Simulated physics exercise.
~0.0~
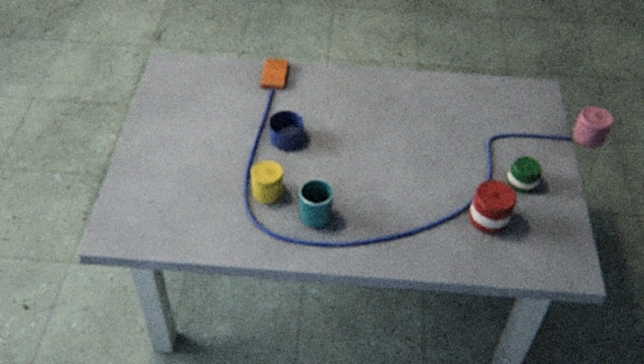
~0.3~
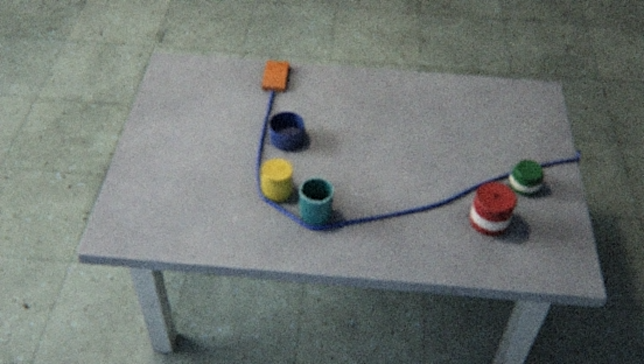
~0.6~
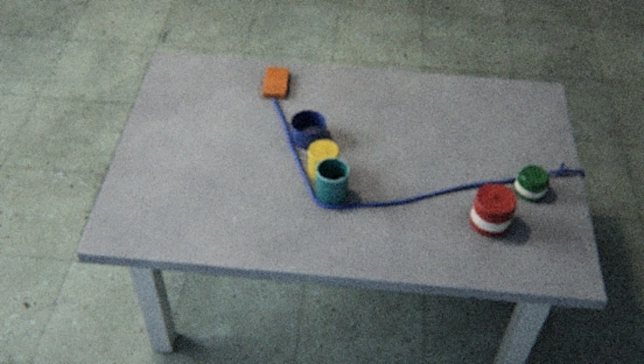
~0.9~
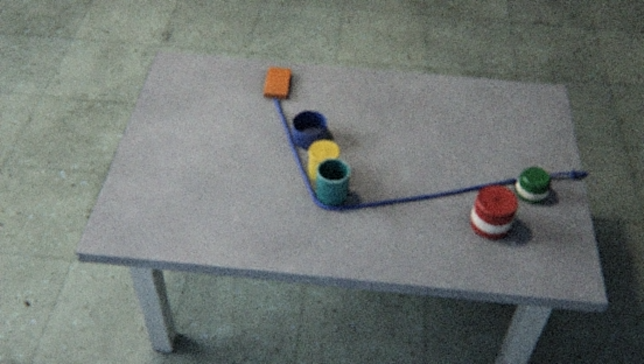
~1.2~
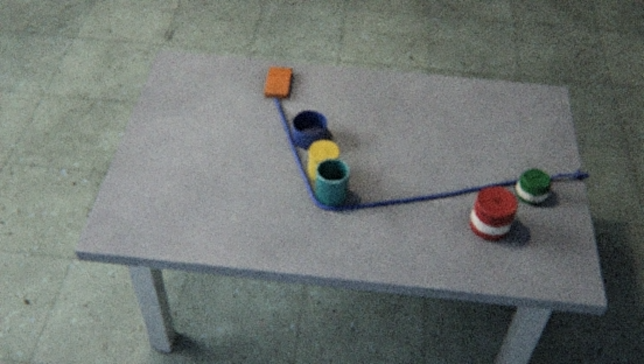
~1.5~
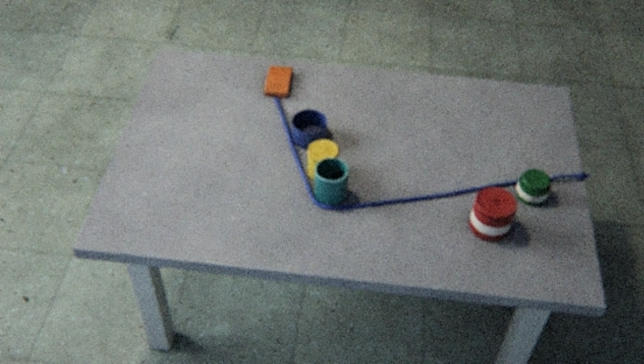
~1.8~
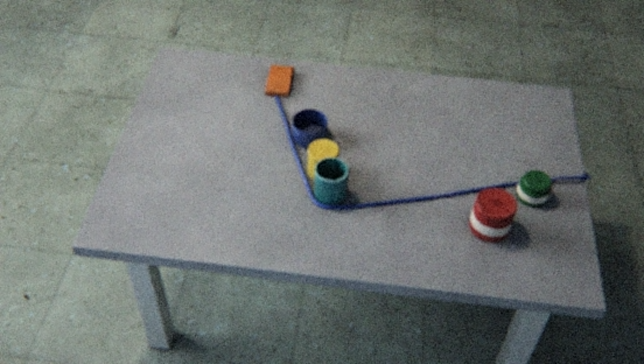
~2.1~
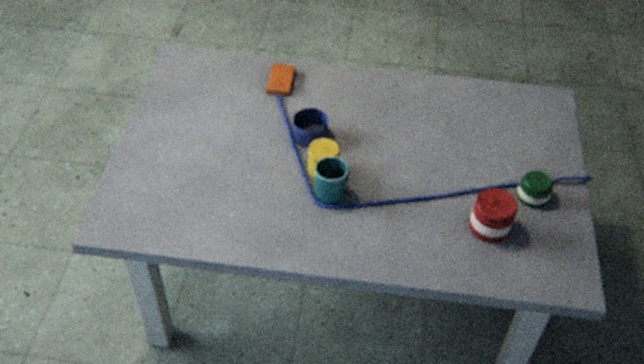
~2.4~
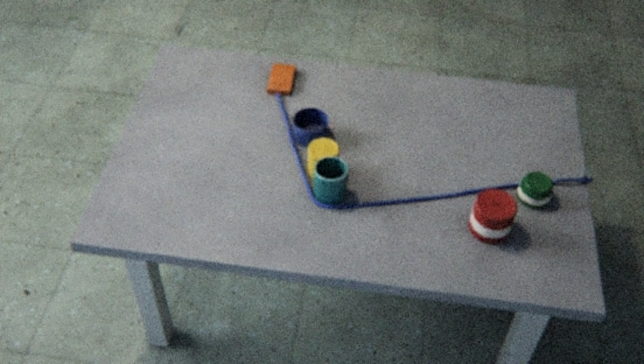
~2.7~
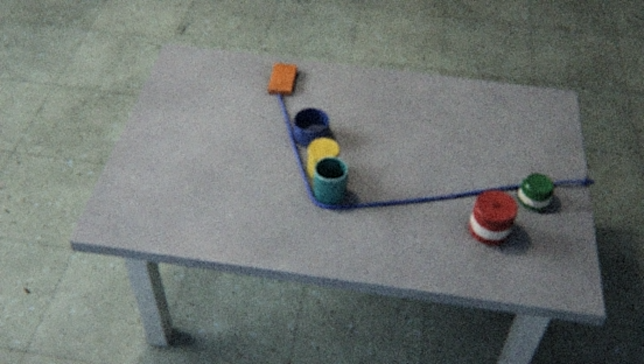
A pink cylinder drops out of sight past the table's right edge, and the blue cord running from it to an orange block tightens, dragging the yellow, teal and dark blue containers rightward until they rest bunched along the cord, while the red canister stays put.
